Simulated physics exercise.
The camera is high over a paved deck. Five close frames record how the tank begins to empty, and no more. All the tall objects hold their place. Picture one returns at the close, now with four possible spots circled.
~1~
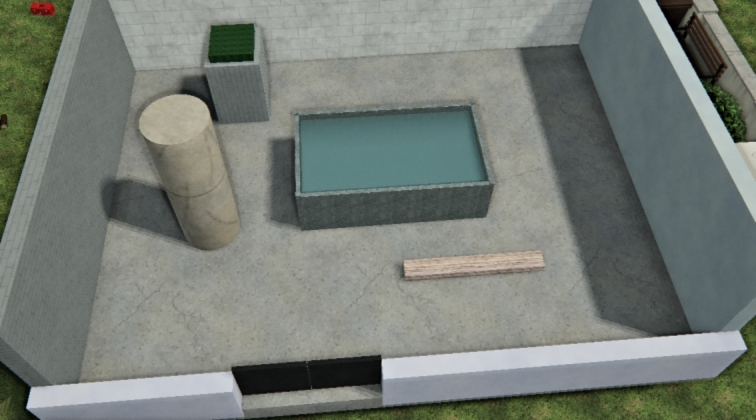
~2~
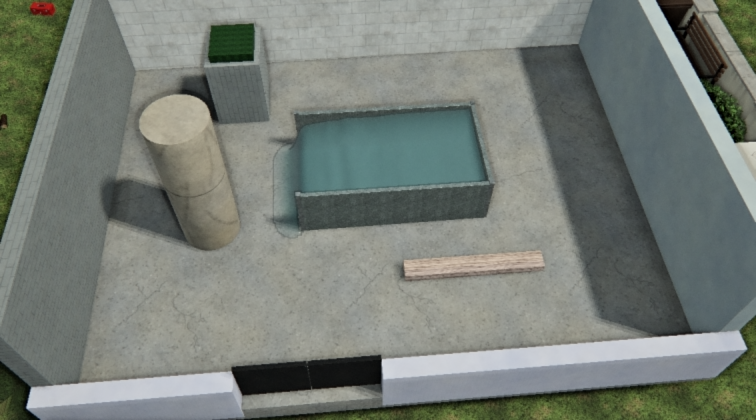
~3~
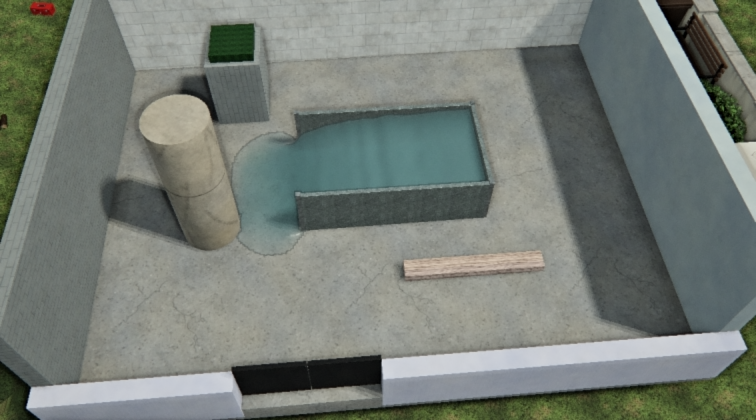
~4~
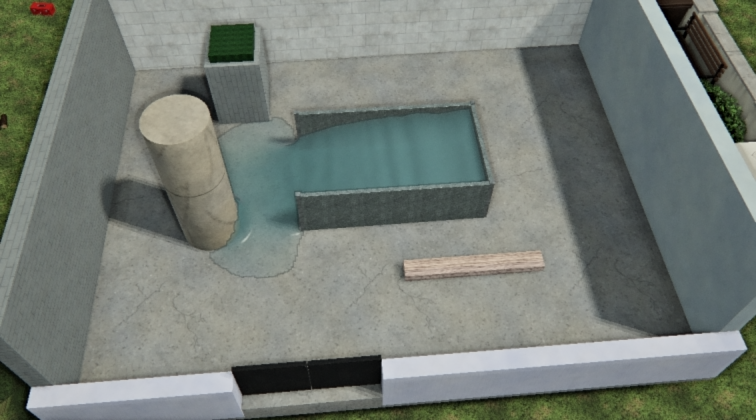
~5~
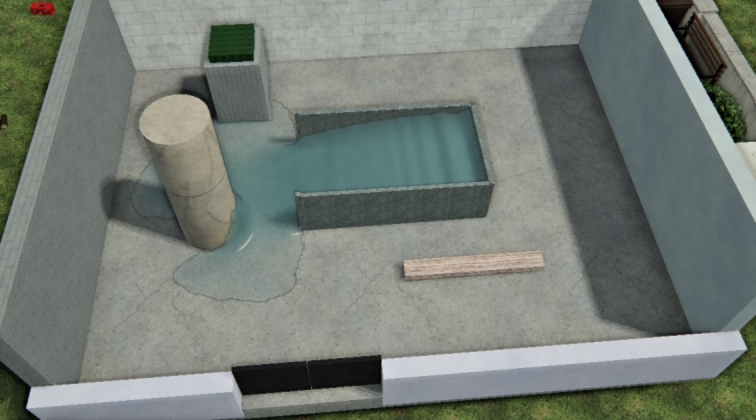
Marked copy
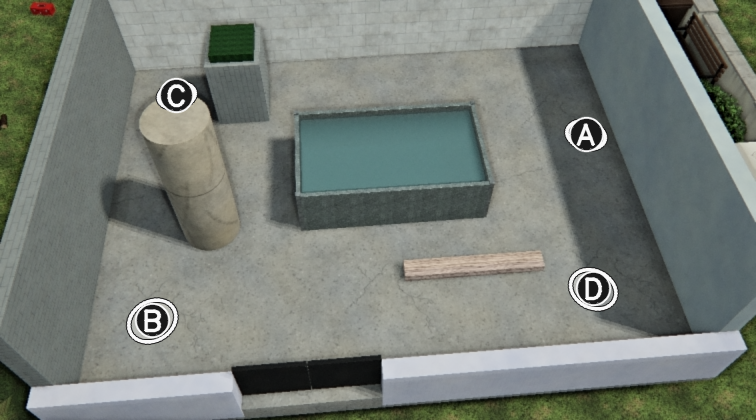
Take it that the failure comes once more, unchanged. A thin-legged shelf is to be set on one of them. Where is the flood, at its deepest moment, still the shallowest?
Place A does it best.
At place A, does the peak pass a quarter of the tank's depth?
No.
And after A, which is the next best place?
Here it is place D.
On the marked copy, A at (586, 134); B at (152, 320); C at (176, 95); D at (593, 288).
With A, the water peaks at about 13 % of the depth that stood in the tank.
With B, the water peaks at about 35 % of the depth that stood in the tank.
With C, the water peaks at about 38 % of the depth that stood in the tank.
With D, the water peaks at about 24 % of the depth that stood in the tank.
